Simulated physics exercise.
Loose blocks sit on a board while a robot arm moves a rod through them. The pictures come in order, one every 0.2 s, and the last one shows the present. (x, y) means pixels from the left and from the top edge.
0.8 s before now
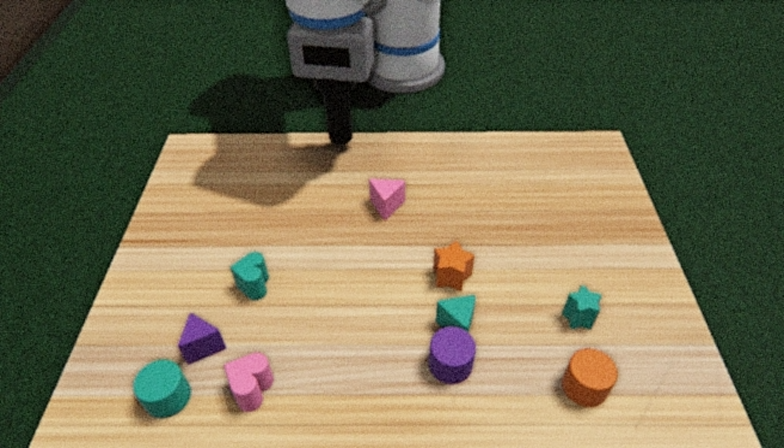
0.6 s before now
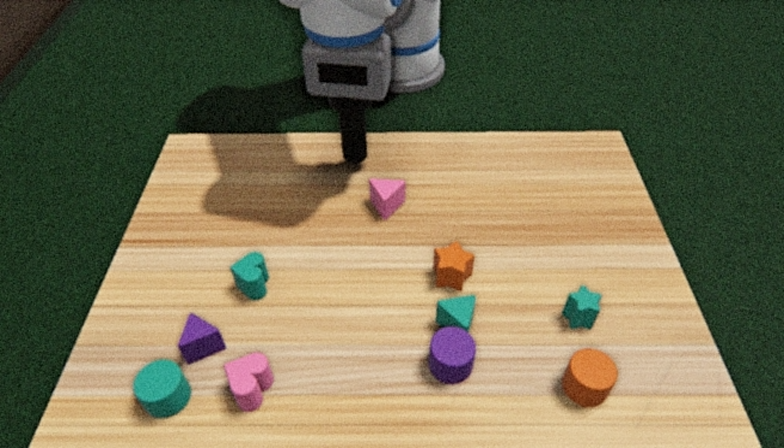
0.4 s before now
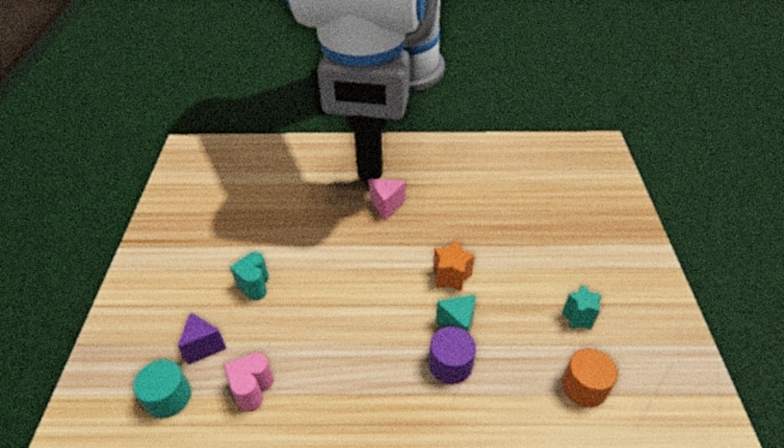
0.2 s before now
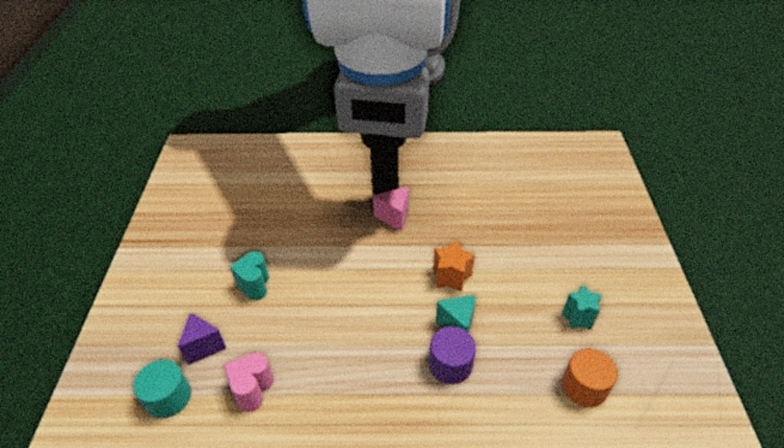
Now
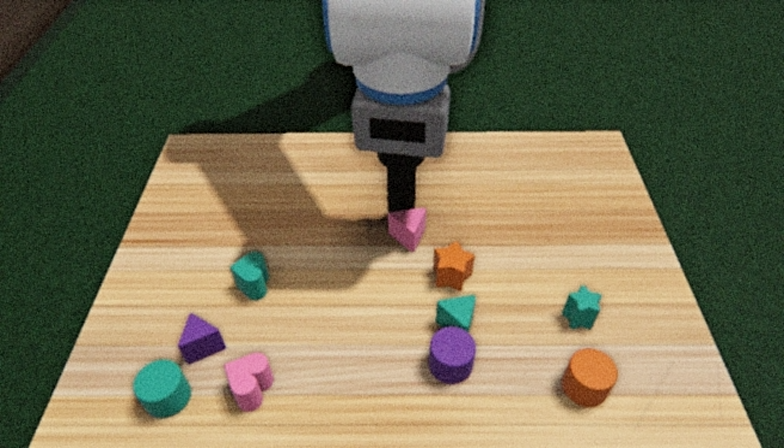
A robot arm lowers its dark rod onto the far side of a wooden board, moving toward the viewer and slightly right, then pushes the pink three-sided block a short way toward the orange star while the other blocks stay still.
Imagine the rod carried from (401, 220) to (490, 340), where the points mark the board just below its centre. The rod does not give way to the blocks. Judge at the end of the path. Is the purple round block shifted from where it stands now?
It seems so.
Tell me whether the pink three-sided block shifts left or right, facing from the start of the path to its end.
It moves off to the right.
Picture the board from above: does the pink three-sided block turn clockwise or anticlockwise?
It rotates clockwise.
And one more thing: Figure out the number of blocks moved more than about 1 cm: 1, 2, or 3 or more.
The answer will be at least three.
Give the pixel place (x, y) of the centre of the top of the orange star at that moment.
I'd say the orange star ends with its top centre at (518, 301).
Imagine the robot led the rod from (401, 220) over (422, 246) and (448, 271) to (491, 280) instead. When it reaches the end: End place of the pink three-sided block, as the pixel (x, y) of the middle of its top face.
Around pixel (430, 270).
What follows on the original path. One third of the way, rod at (429, 247); pink three-sided block at (429, 256), turned 15° clockwise; orange star at (461, 263), turned 35° anticlockwise.
Two thirds of the way, rod at (459, 287); pink three-sided block at (432, 282), turned 70° clockwise; orange star at (491, 285), turned 40° anticlockwise.
At the end, rod at (492, 332); pink three-sided block at (432, 282), turned 70° clockwise; purple round block at (444, 366); orange star at (518, 301), turned 100° anticlockwise; turquoise three-sided block at (479, 343), turned 45° clockwise.
